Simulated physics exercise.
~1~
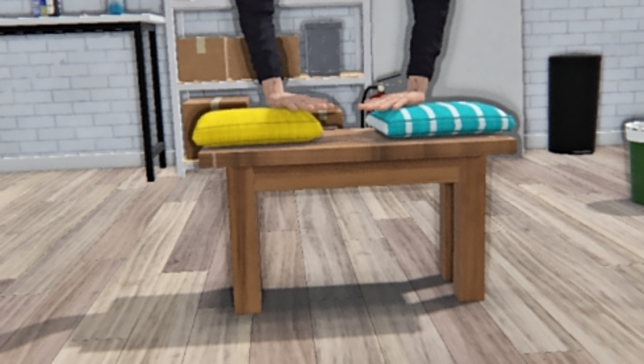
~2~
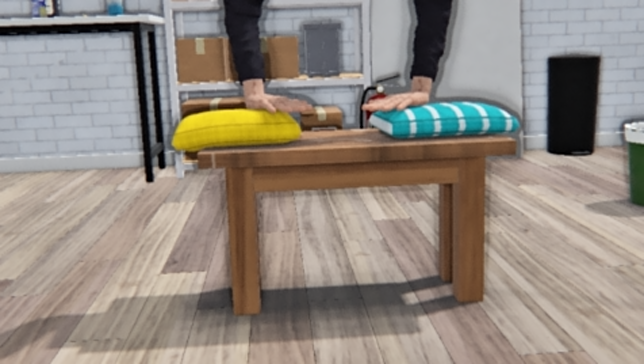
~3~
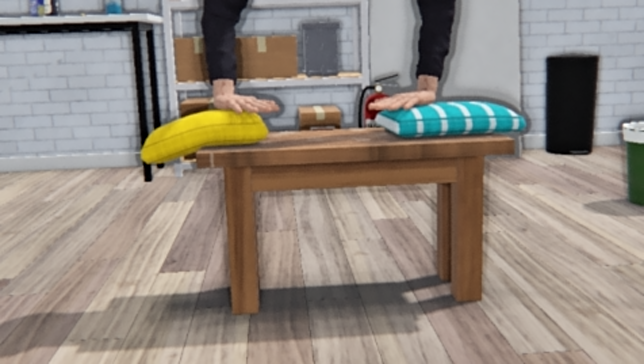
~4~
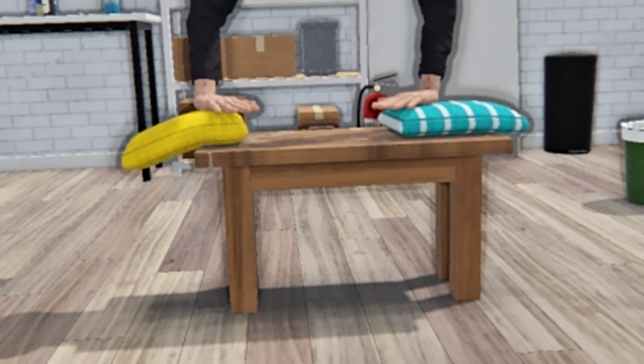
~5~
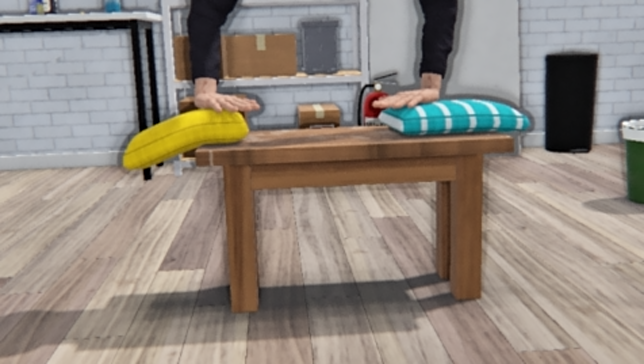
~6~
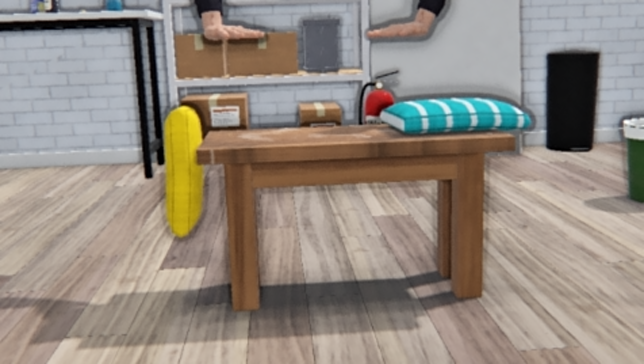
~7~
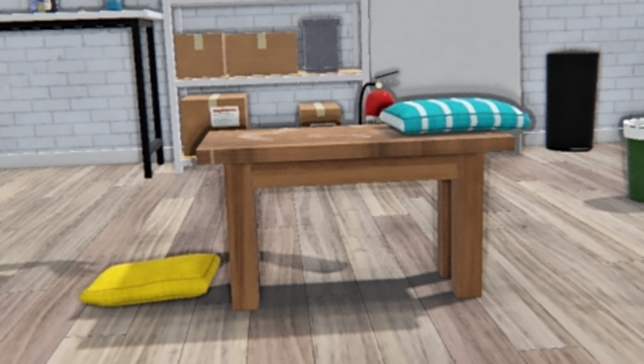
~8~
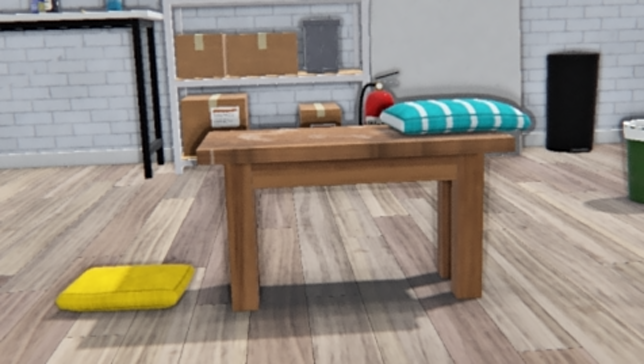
Two hands pushed a yellow cushion and a striped turquoise pillow outward toward opposite ends of a wooden bench, then let go and drew back. The yellow one tipped off the left end onto the floor, while the turquoise one stayed on top.
